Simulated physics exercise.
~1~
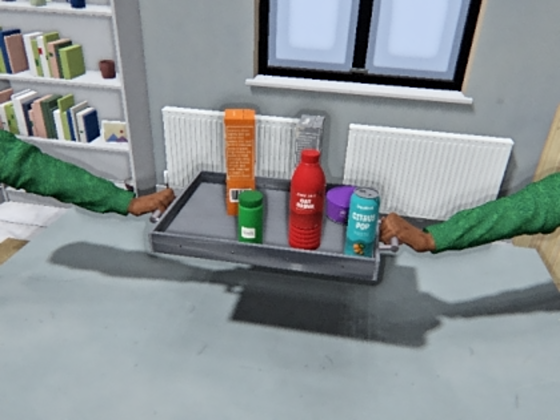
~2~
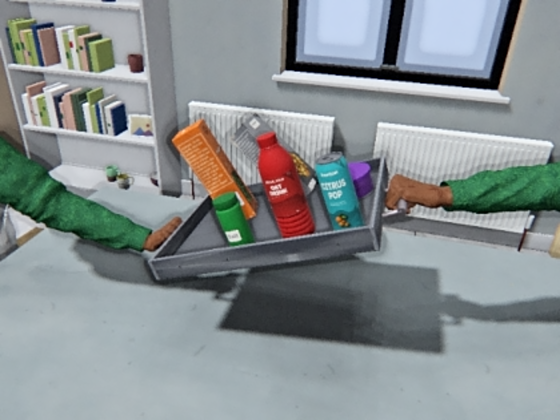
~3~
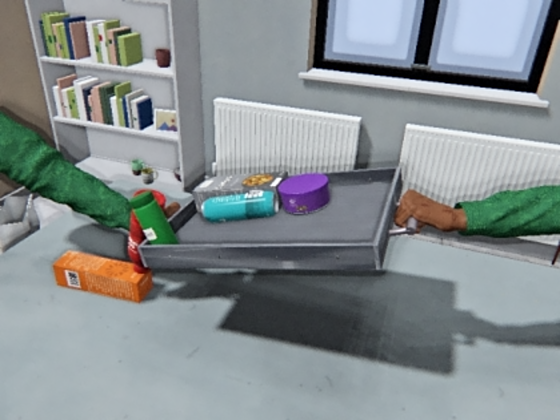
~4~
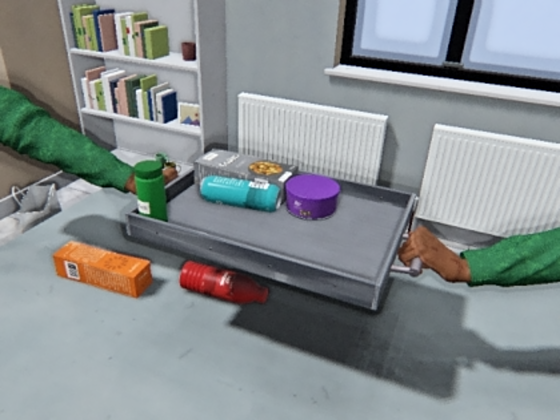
In this clip, two green-sleeved arms tilt a grey tray of containers down to the left, and the orange carton and red bottle fall onto the table. The tray levels with the grey carton and turquoise can on their sides, the green shaker and purple tub upright.
